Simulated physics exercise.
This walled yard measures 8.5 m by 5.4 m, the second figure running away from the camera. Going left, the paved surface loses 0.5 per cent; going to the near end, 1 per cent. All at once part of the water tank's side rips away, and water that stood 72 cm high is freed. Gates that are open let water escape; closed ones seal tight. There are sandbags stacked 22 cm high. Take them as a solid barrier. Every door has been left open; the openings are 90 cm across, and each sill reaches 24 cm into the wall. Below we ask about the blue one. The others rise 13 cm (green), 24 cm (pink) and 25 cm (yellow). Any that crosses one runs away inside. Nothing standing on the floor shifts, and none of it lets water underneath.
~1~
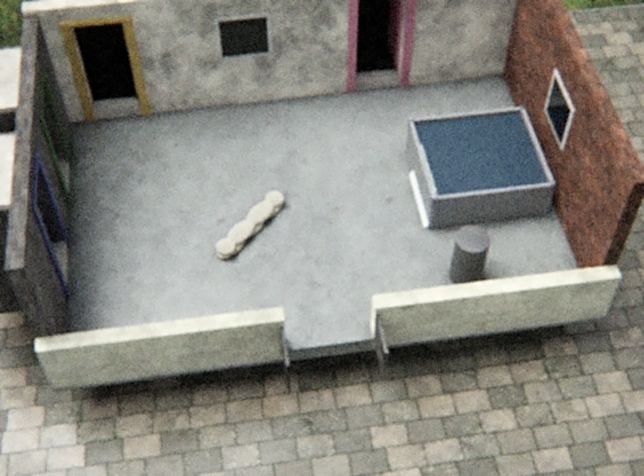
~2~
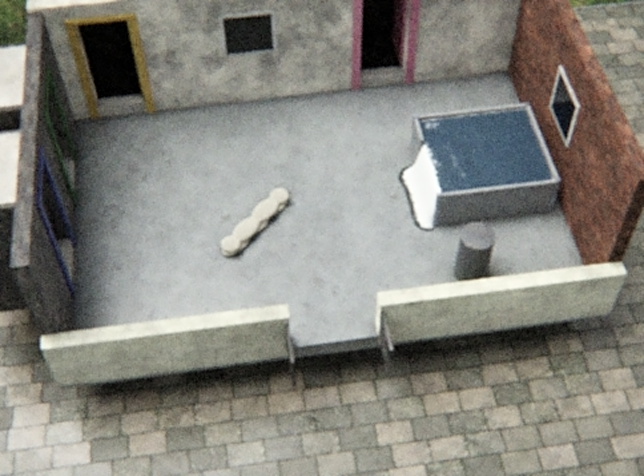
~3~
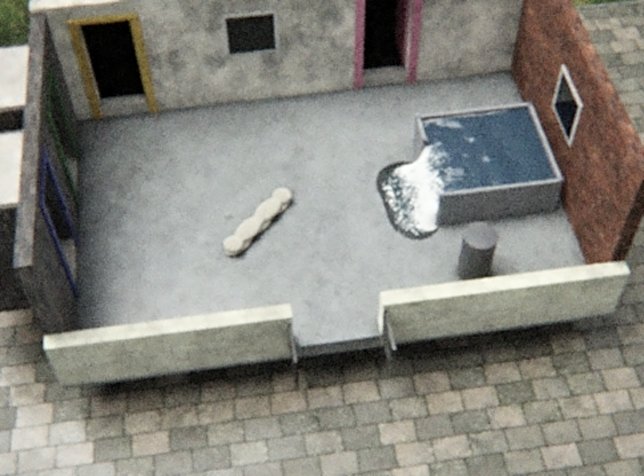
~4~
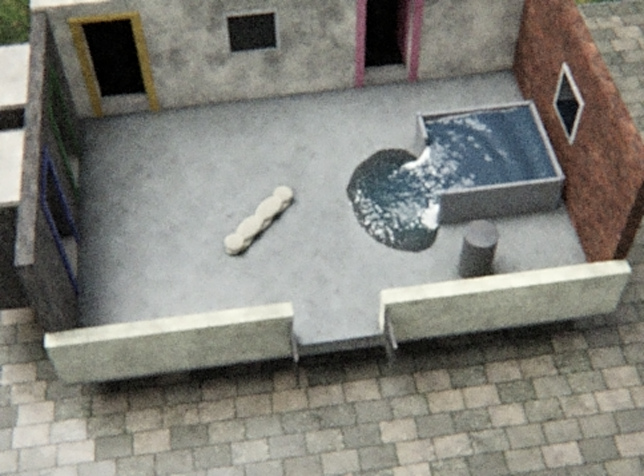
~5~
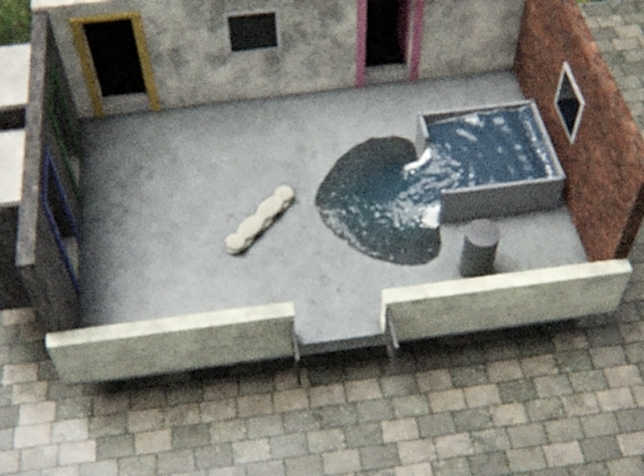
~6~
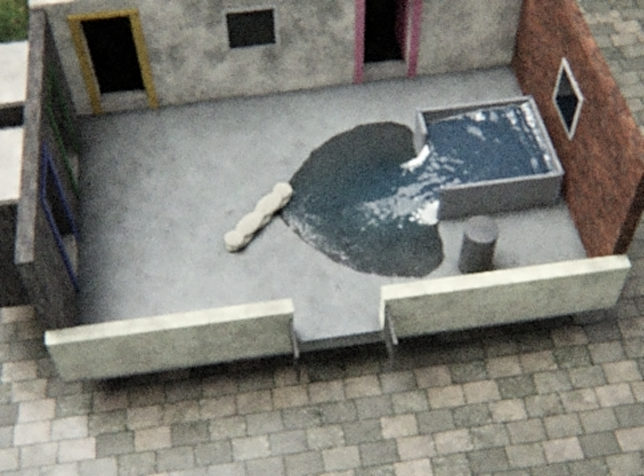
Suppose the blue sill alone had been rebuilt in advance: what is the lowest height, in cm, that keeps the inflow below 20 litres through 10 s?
About 7.5 cm.
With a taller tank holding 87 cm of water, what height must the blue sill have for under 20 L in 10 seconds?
Roughly 9.5 cm high.
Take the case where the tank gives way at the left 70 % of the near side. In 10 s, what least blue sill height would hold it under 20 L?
You'd want it roughly 10.5 centimetres tall.
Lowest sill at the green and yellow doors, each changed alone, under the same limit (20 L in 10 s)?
About 13.0 cm at green and 9.0 cm at yellow.
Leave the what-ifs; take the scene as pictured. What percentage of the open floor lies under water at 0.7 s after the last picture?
Some 30 in a hundred.
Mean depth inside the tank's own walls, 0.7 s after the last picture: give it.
Near 43 cm, averaged.
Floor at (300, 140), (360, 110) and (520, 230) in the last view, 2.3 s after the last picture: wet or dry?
Listed order - soaked through, unwetted, unwetted.
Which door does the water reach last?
Final door: Pink.
Then, 0.7 s after the last picture water covers 30 % of the floor, deepest (38 cm) near (429, 204); it has not reached the blue door.
Then, 2.3 s after the last picture water covers 60 % of the floor, deepest (41 cm) near (77, 359); 5 cm at the blue door, 0 litres in over its 26 cm sill.
Then, 9.3 s after the last picture water covers 85 % of the floor, deepest (12 cm) near (77, 320); 9 cm at the blue door, 0 litres in over its 26 cm sill.
At the blue door as built, the water peaked near 13 cm, 3.5 s after the last picture.
Run again over the same 10 s with other heights there, 27 litres in over 7 cm, 7 litres over 9.5 cm. The limit of 20 litres is kept from about 7.5 cm up.
